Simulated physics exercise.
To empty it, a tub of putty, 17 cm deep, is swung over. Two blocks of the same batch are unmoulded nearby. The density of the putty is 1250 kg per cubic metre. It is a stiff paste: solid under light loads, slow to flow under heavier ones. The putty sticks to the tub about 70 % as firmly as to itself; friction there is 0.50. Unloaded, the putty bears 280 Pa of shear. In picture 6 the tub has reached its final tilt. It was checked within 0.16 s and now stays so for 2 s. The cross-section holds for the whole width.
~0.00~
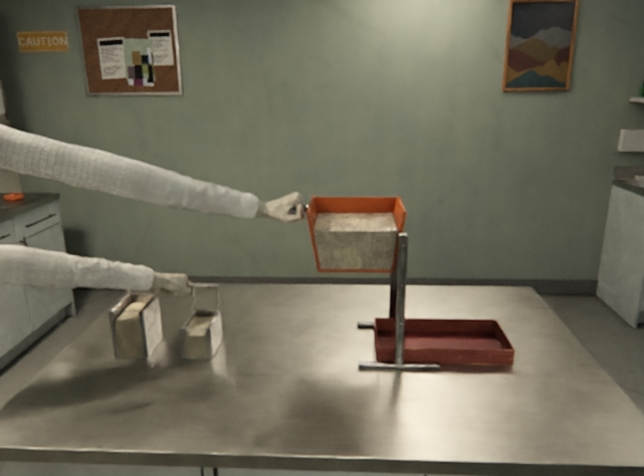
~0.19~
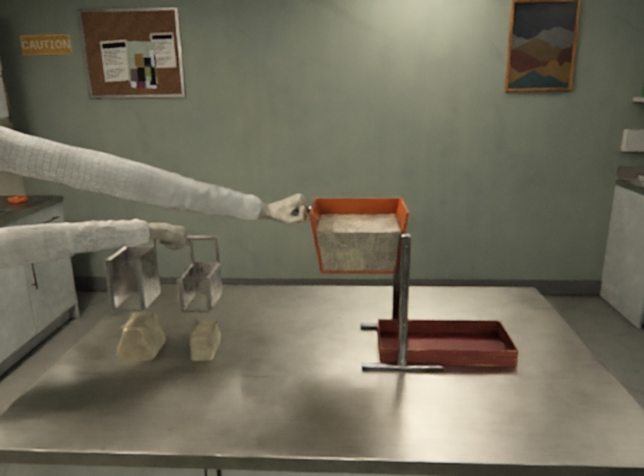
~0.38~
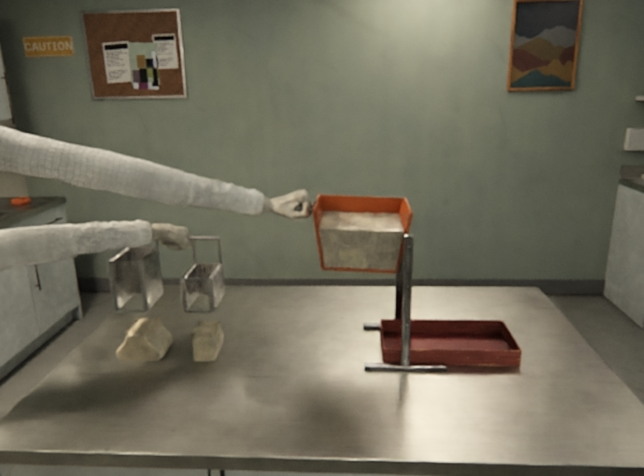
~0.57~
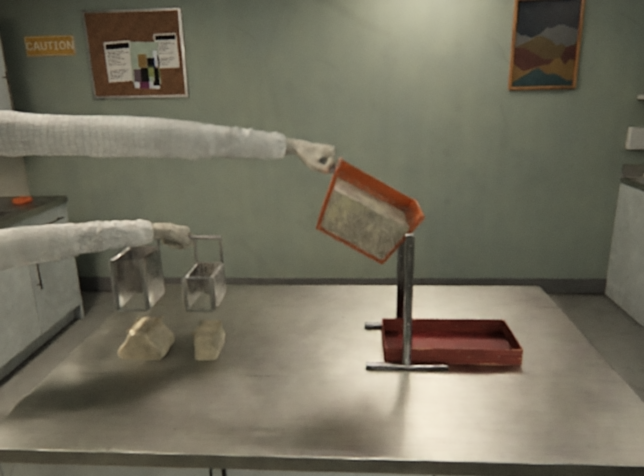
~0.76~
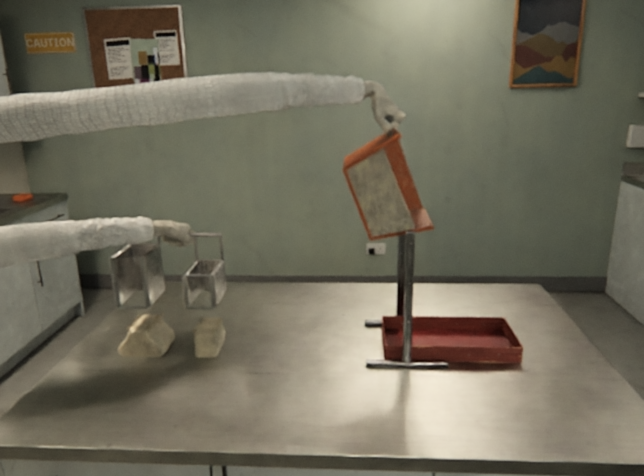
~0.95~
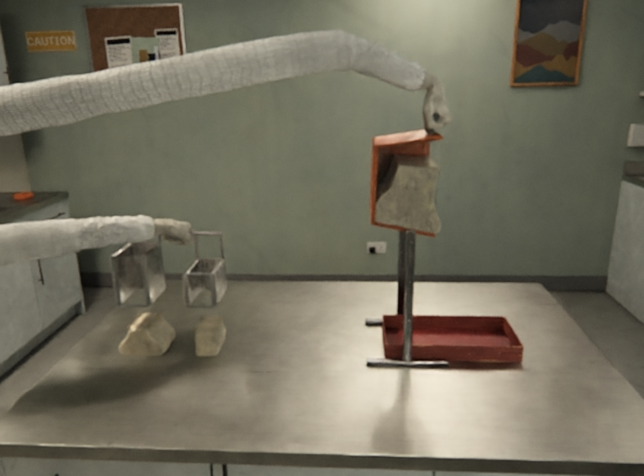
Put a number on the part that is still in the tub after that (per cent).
The part that is still in the tub after that is near 0 %.
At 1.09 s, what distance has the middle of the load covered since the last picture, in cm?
About 10 cm.
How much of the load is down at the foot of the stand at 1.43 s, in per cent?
Near 65 %.
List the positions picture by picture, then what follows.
The first picture shows handle-side rim at (310, 213), tilt 0 degrees; top of the putty at (395, 231); blocks stand 13 cm, 8.7 cm (left to right).
The second picture shows handle-side rim at (312, 214), tilt 0 degrees; top of the putty at (397, 232); blocks stand 11 cm, 8.4 cm (left to right).
The third picture shows handle-side rim at (316, 210), tilt 3 degrees; top of the putty at (321, 229); blocks stand 9.3 cm, 8.4 cm (left to right).
The fourth picture shows handle-side rim at (340, 171), tilt 30 degrees; top of the putty at (334, 191); blocks stand 9.3 cm, 8.4 cm (left to right).
The fifth picture shows handle-side rim at (401, 138), tilt 69 degrees; top of the putty at (384, 152); blocks stand 9.3 cm, 8.4 cm (left to right).
The sixth picture shows handle-side rim at (442, 140), tilt 92 degrees; top of the putty at (402, 165); blocks stand 9.3 cm, 8.4 cm (left to right).
After 1.09 s, the tub is at 92 degrees and holds 48 %.
After 1.26 s, the tub is at 92 degrees and holds 28 %.
After 1.43 s, the tub is at 92 degrees and holds 22 %.
After 1.60 s, the tub is at 92 degrees and holds 18 %.
After 2.95 s, at the end, the tub is at 92 degrees and holds 0 %.
